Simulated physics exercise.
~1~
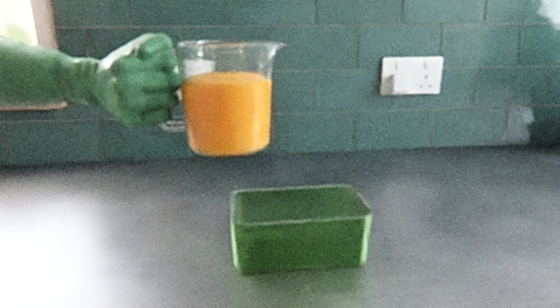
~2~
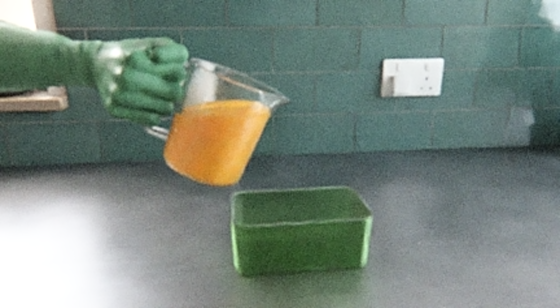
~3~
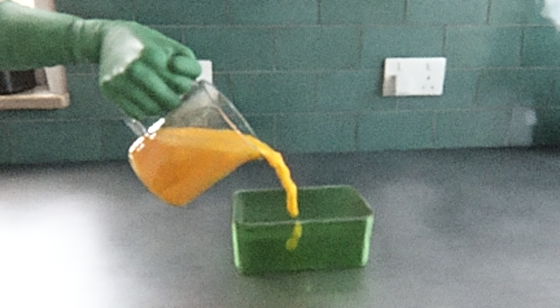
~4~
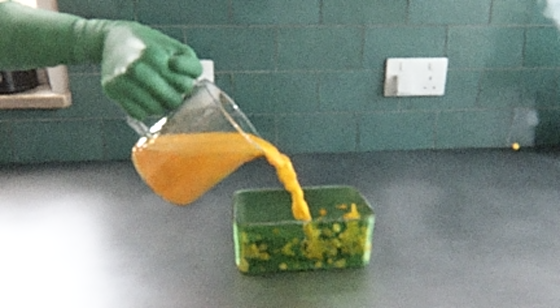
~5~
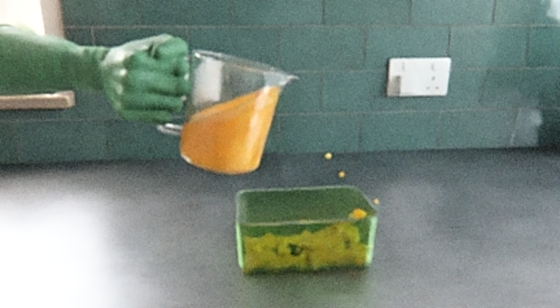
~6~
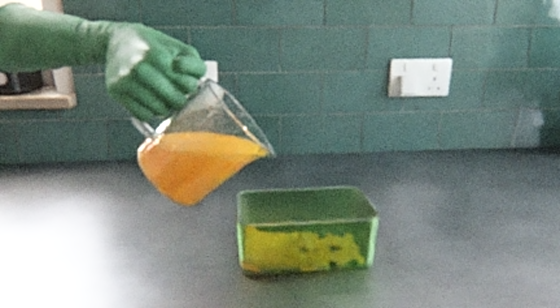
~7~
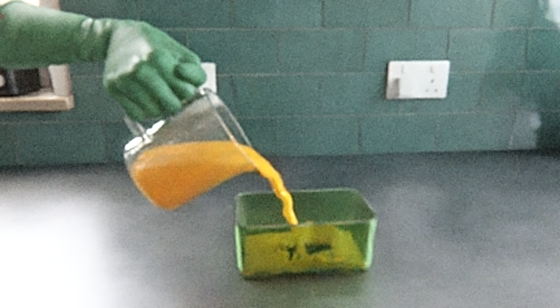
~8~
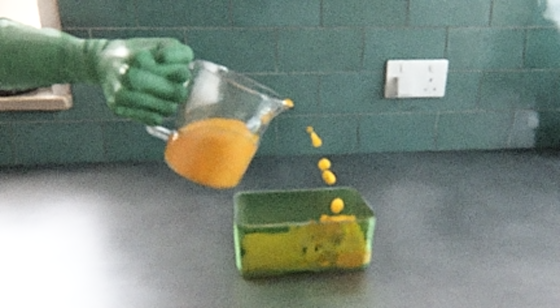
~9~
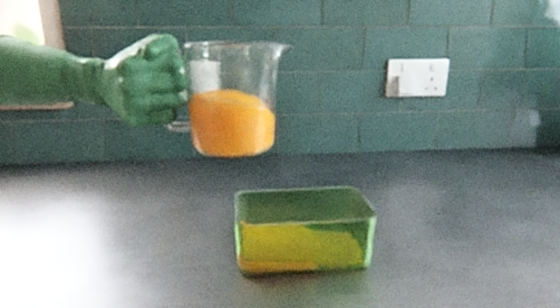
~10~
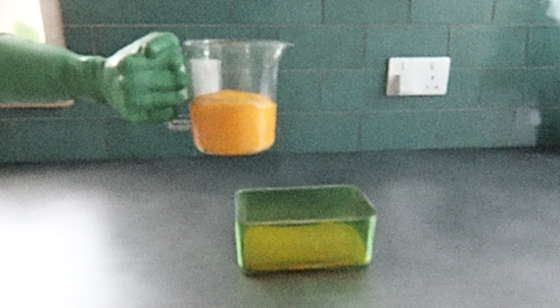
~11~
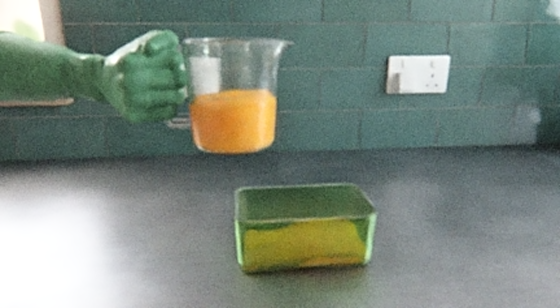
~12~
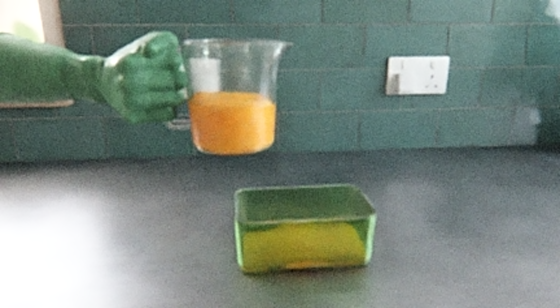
The clip shows a green-gloved hand tipping a clear pitcher of orange juice over an empty green food box, pouring, easing back, then pouring again as some drops scatter. The pitcher is levelled, still partly full, and the box is left partly filled with yellowish liquid.
